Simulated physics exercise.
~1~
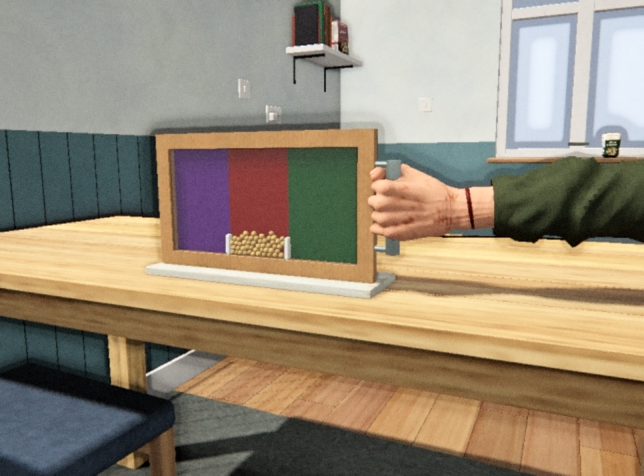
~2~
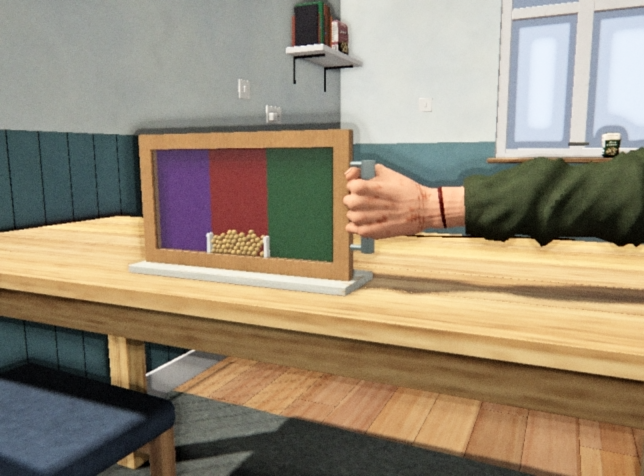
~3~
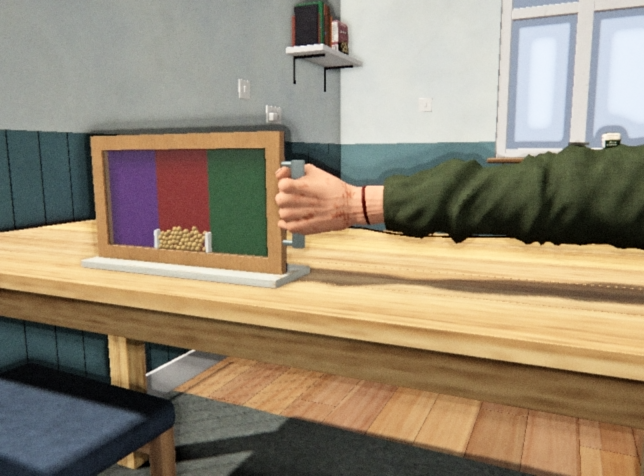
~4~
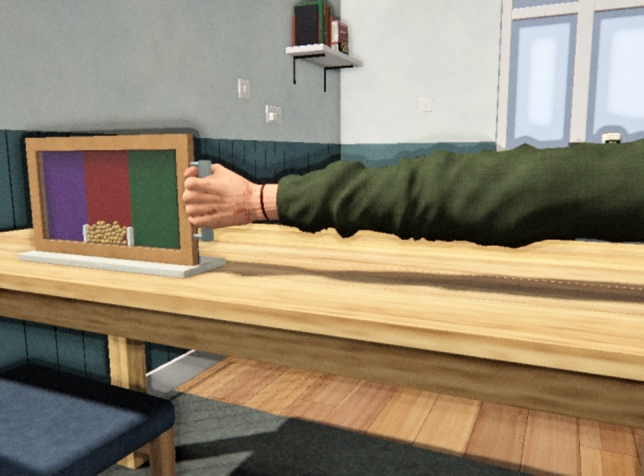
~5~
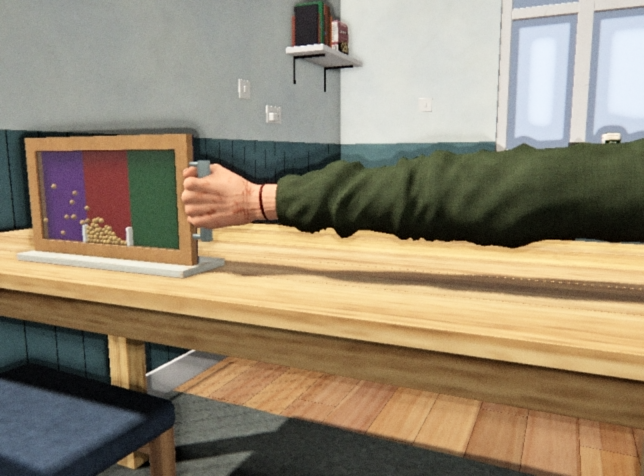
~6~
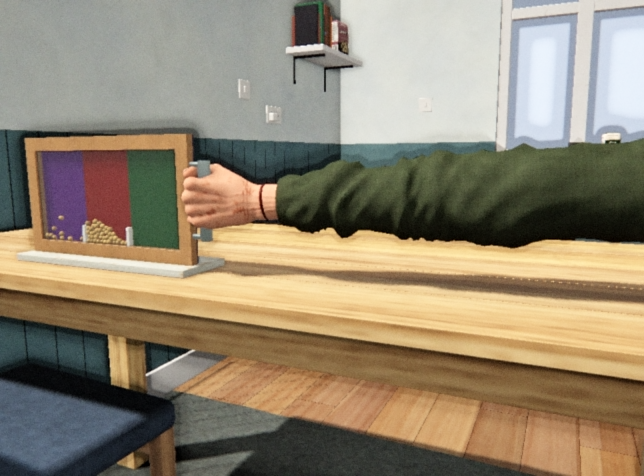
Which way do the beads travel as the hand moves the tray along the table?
The beads travel to the left, carried along with the tray, and some of them spill over the left wall when it stops.
